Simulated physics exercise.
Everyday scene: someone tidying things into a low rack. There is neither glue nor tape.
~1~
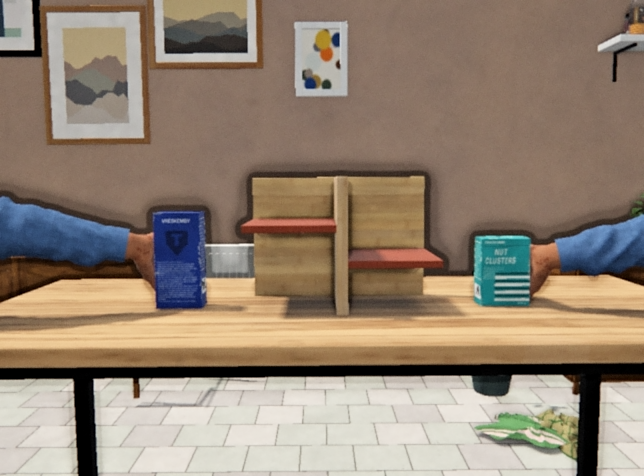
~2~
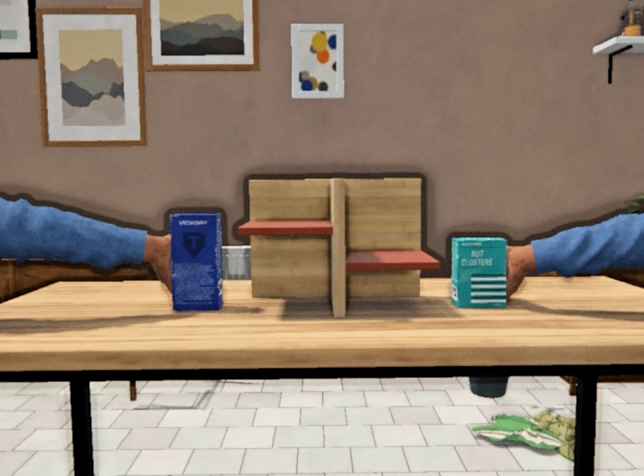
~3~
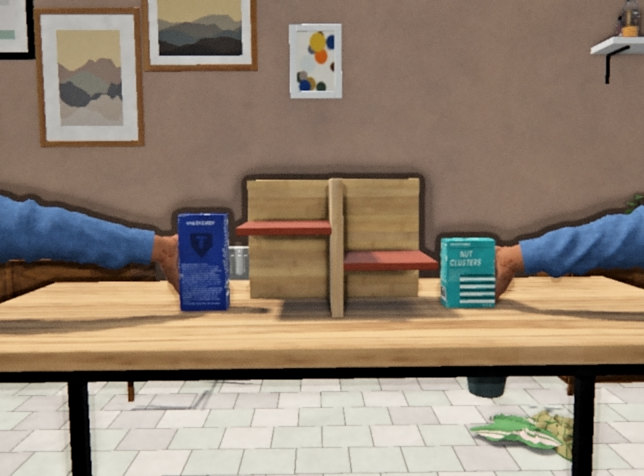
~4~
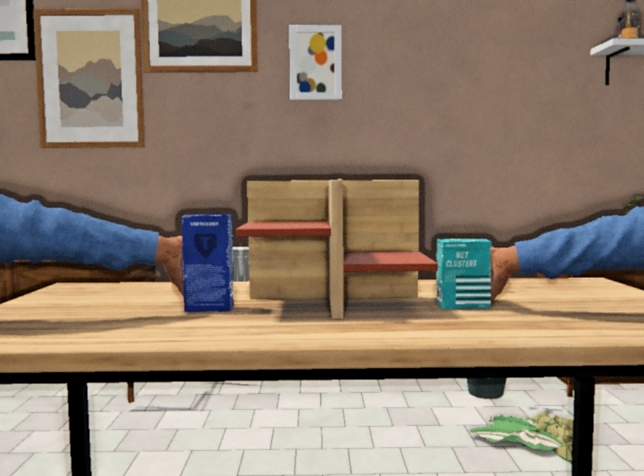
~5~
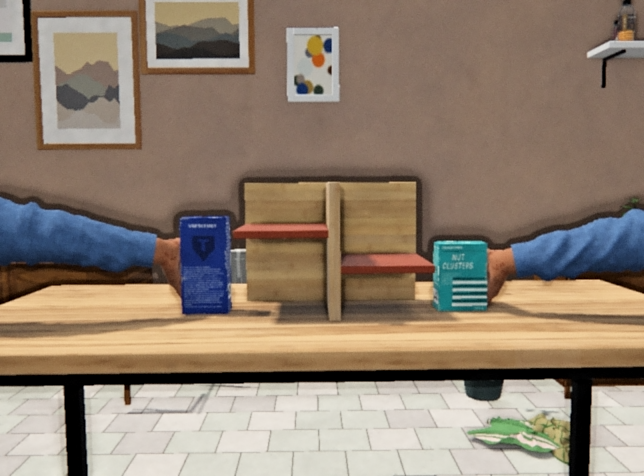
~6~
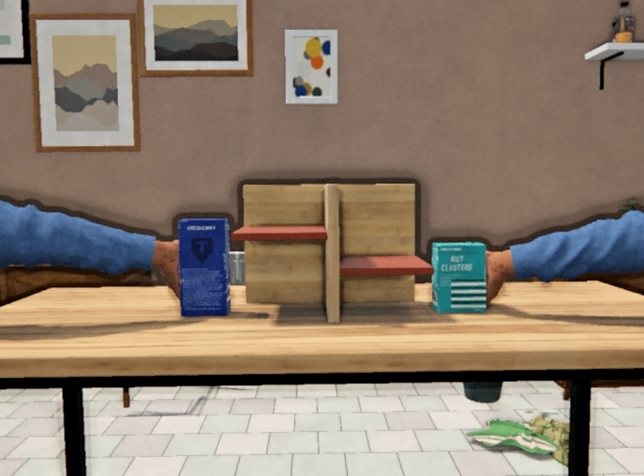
Two hands sliding a blue packet and a turquoise packet inward across a wooden table toward a low shelf, then slowing.
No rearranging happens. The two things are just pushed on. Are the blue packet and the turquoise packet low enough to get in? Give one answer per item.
The blue packet stops at the shelf, the turquoise packet stops at the shelf.
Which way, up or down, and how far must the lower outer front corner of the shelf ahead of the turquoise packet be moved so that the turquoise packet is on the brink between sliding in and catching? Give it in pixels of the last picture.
Move it up by about 28 pixels.
Then, 0.20 s later than the last frame, blue packet sliding up to the opening near (210, 267); turquoise packet sliding up to the opening near (454, 277).
Then, 0.26 s later than the last frame, blue packet sliding up to the opening near (216, 267); turquoise packet sliding up to the opening near (449, 277).
When it is over, the blue packet catches on the edge, near (216, 267); the turquoise packet catches on the edge, near (448, 277).
